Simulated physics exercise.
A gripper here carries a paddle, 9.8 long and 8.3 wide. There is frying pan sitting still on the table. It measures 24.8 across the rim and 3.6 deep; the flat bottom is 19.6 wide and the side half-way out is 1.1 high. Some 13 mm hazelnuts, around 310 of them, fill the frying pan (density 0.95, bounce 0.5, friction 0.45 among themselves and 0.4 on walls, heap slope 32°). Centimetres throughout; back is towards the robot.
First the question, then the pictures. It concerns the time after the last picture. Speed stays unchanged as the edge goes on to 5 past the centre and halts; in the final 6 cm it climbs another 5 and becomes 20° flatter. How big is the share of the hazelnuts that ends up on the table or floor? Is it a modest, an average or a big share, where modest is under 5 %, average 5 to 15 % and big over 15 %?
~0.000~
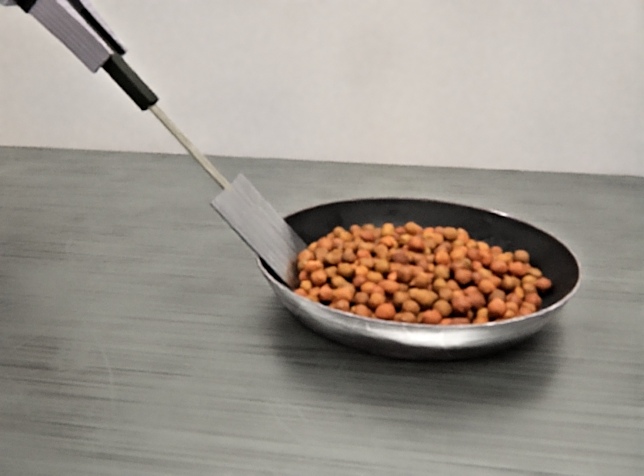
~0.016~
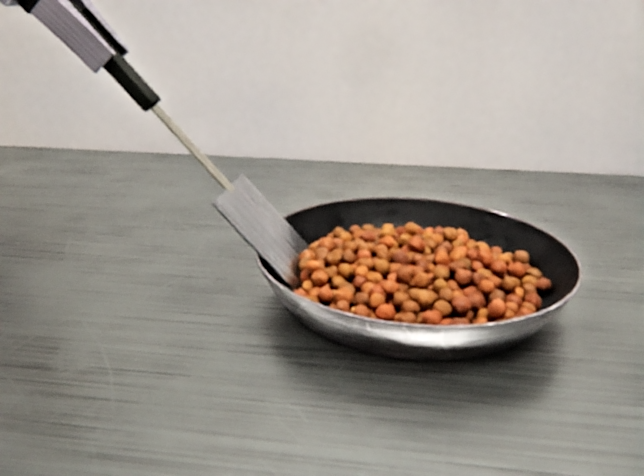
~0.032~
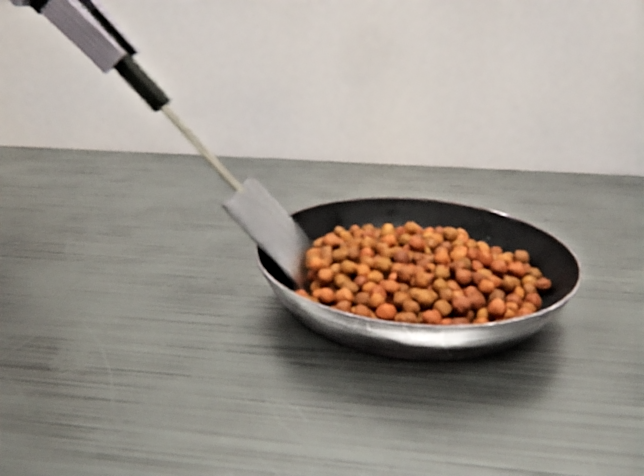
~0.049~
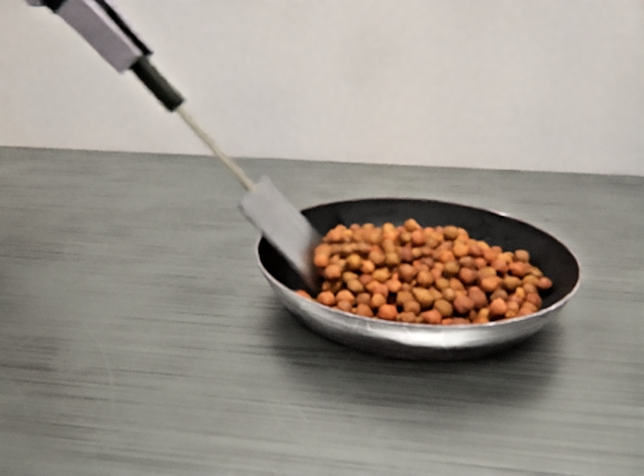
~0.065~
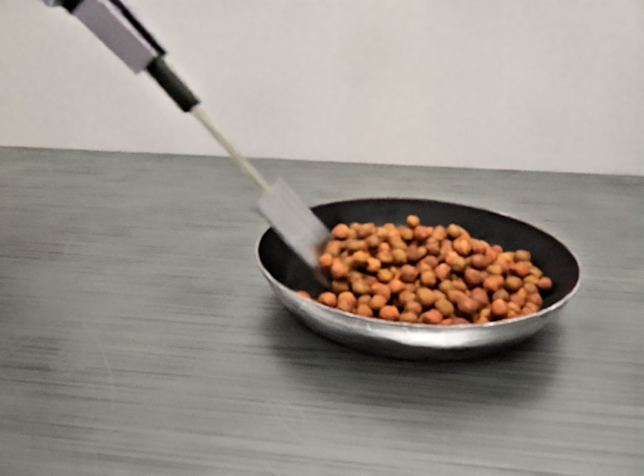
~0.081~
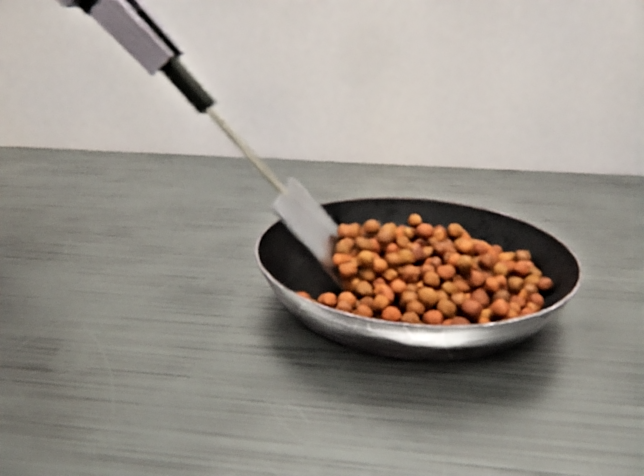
Average.
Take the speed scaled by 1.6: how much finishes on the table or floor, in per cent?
Roughly 20 percent ends on the table or floor.
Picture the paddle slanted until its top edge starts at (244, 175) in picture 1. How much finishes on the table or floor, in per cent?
Spill: Approx. 10 per cent.
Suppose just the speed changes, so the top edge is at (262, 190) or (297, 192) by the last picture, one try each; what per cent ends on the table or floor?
Roughly 0 and 15 percent.
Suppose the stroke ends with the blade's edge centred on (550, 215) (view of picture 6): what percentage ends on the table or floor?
I'd put it near 30 per cent.
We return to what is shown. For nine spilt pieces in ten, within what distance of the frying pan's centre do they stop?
55 cm.
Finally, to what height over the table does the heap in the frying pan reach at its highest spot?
Roughly 4.0 centimetres.
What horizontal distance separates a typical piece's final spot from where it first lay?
Somewhere around 3 centimetres, I'd say.
By 0.12 s, sloping 47°, highest piece 5 above the table; 312 in the frying pan.
By 0.16 s, sloping 38°, highest piece 6 above the table; 312 in the frying pan.
By 0.38 s, sloping 28°, highest piece 5 above the table; 282 in the frying pan, 29 on the table or floor, 1 on the blade or in flight.
By 1.43 s, sloping 28°, highest piece 4 above the table; 281 in the frying pan, 31 on the table or floor.
Final count, 281 in the frying pan, 31 on the table or floor. That is 10 % on the table or floor.
